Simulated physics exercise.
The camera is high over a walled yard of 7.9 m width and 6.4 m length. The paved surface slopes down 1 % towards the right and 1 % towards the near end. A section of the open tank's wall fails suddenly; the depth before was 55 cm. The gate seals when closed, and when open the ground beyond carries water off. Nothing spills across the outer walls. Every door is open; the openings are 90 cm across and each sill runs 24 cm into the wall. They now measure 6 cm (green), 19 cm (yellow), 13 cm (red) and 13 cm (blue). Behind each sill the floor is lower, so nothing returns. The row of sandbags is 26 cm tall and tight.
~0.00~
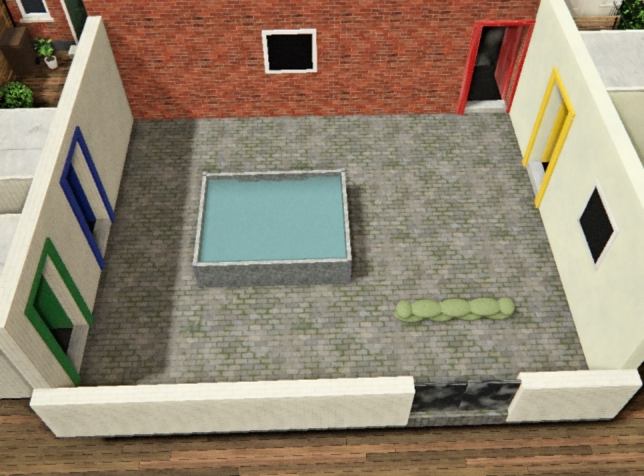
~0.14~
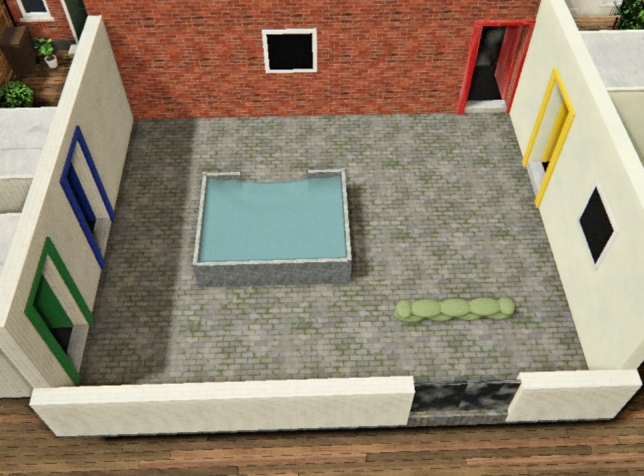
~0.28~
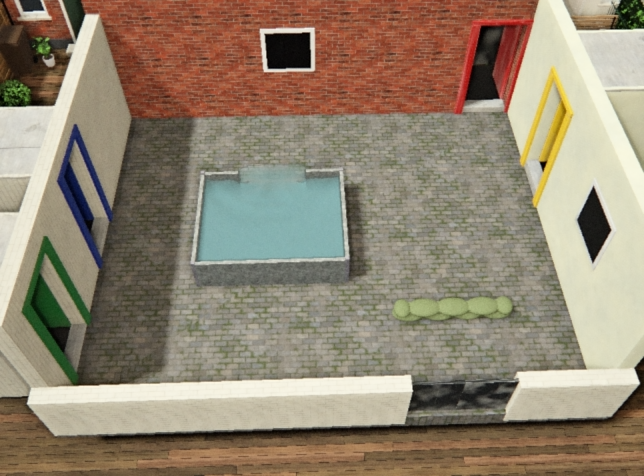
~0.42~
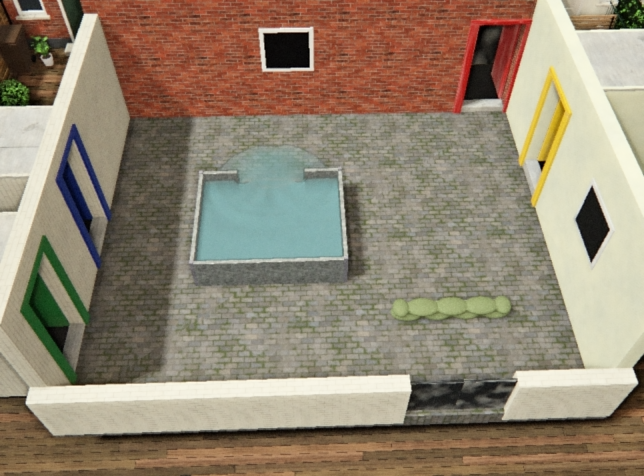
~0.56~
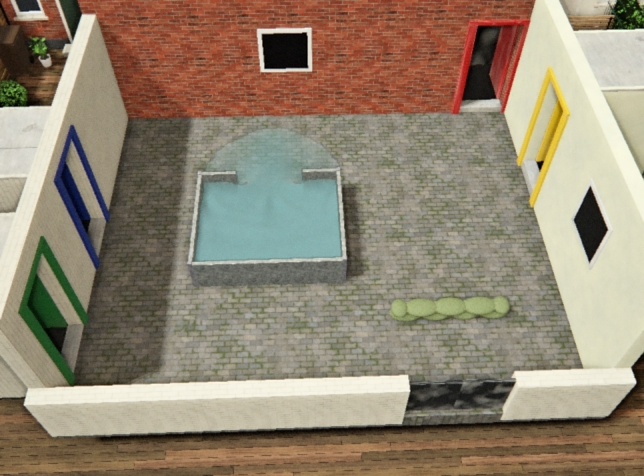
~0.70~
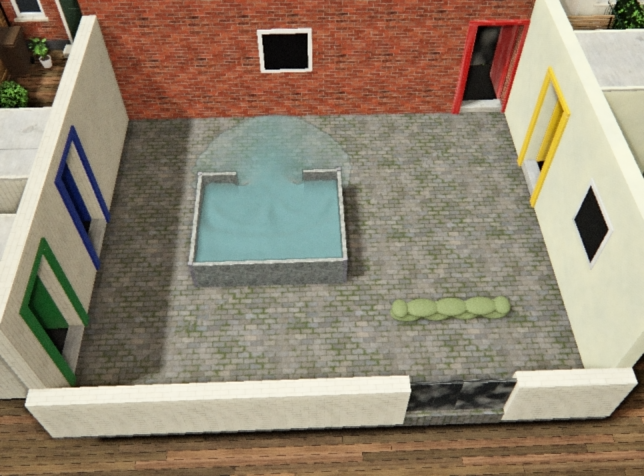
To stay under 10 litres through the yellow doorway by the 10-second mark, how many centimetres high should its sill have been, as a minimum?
Some 9.5 cm above the ground.
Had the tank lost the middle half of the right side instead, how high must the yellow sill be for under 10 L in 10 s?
About 17 cm.
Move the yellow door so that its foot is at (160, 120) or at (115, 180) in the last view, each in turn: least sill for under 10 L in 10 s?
About 14.0 and 8.0 cm.
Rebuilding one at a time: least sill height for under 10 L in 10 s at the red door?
About 12.0 cm at red.
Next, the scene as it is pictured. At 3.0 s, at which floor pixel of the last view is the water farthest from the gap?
At about (498, 114).
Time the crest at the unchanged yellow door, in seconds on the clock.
At about 4.0 s.
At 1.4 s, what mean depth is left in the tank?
Some 40 cm.
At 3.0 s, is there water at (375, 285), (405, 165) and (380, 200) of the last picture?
In turn: Dry, flooded, still dry.
After 1.4 s water covers 15 % of the floor, deepest (32 cm) near (276, 119); it has not reached the yellow door.
After 3.0 s water covers 30 % of the floor, deepest (26 cm) near (129, 122); it has not reached the yellow door.
After 10.0 s water covers 90 % of the floor, deepest (14 cm) near (572, 396); 8 cm at the yellow door, 0 litres in over its 19 cm sill.
At the yellow door as built, the water arrived by 3.3 s and peaked near 13 cm at 4.0 s.
Run again over the same 10 s with other heights there, 28 litres in over 7.5 cm, 1 litre over 12 cm. The limit of 10 litres is kept from about 9.5 cm up.
